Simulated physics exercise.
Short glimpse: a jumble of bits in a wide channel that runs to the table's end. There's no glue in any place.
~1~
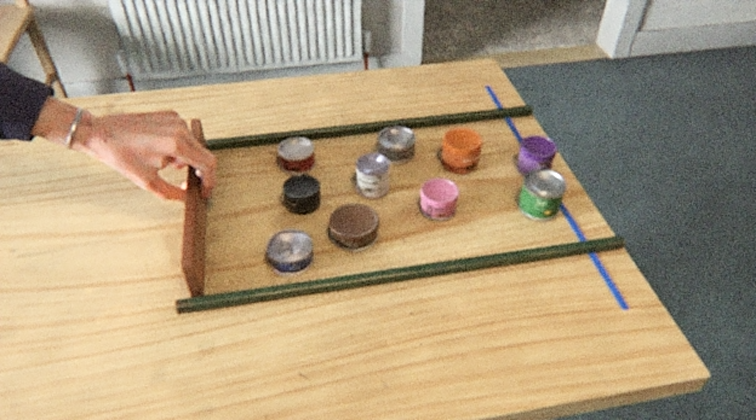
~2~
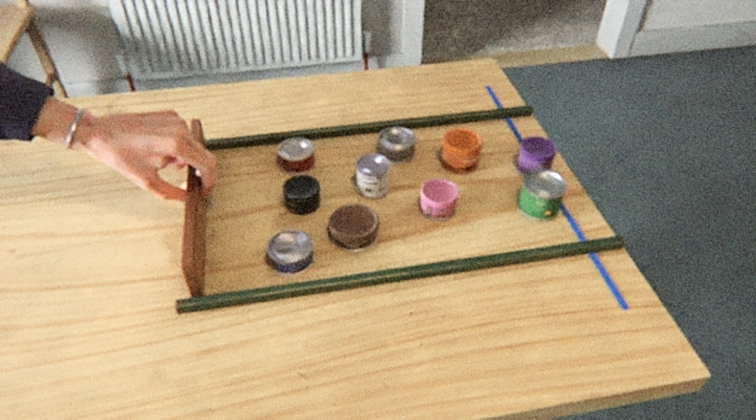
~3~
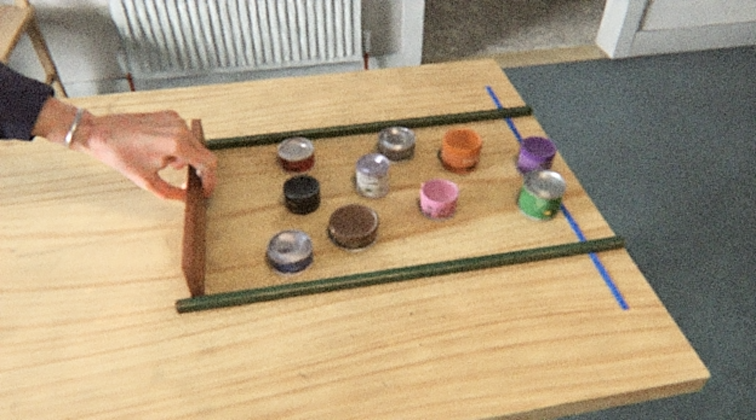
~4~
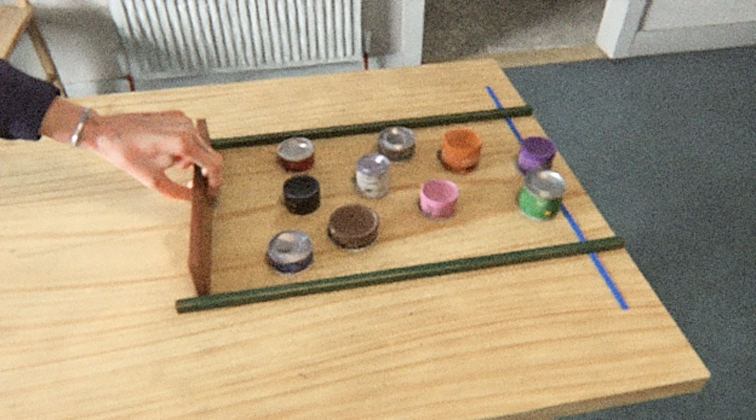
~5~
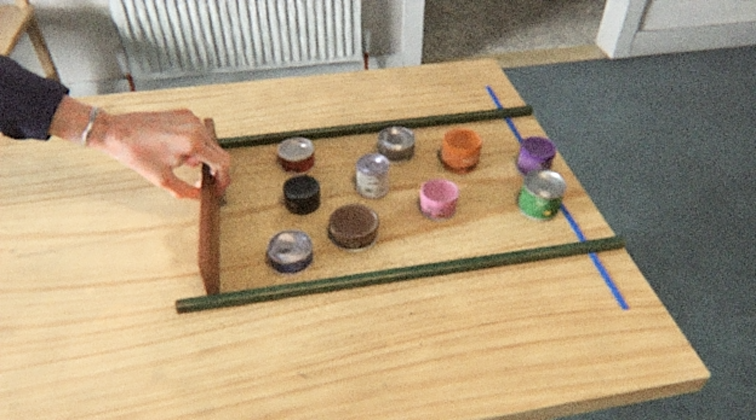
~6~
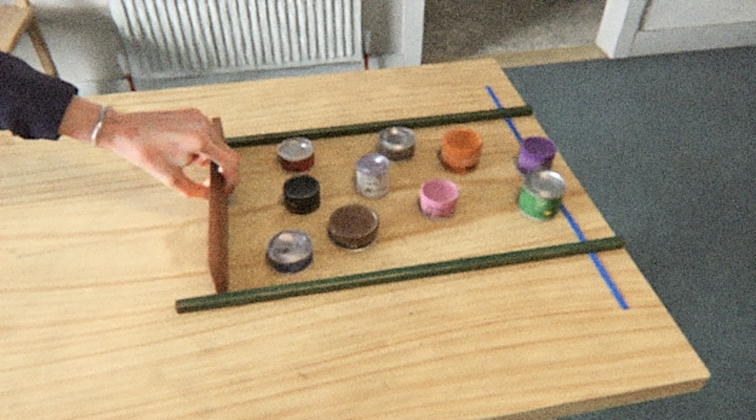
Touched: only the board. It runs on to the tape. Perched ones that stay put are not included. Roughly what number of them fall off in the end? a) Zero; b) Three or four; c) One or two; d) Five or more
Option d: Five or more.
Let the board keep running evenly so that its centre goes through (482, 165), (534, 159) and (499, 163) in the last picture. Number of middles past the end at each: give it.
In order of the places given, that's 0, 5 and 0.
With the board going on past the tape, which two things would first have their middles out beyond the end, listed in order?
Order, earliest first: Purple tin, green tin.
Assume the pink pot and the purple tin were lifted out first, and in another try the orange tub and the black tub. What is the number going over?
The first count is 3 and the second is 4.
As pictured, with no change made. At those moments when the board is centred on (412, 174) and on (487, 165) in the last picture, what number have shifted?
Answer - first 8, then 10.
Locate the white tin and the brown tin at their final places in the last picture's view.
The first one ends at (546, 141), the second at (581, 191).
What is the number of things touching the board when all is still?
It's 5 of them.
A little later, none off yet; purple tin at rest near (536, 158); green tin at rest near (542, 195); orange tub at rest near (461, 151).
When it is over, the number that fall off is five or more; down, grey tin, pink pot, orange tub, green tin and purple tin.
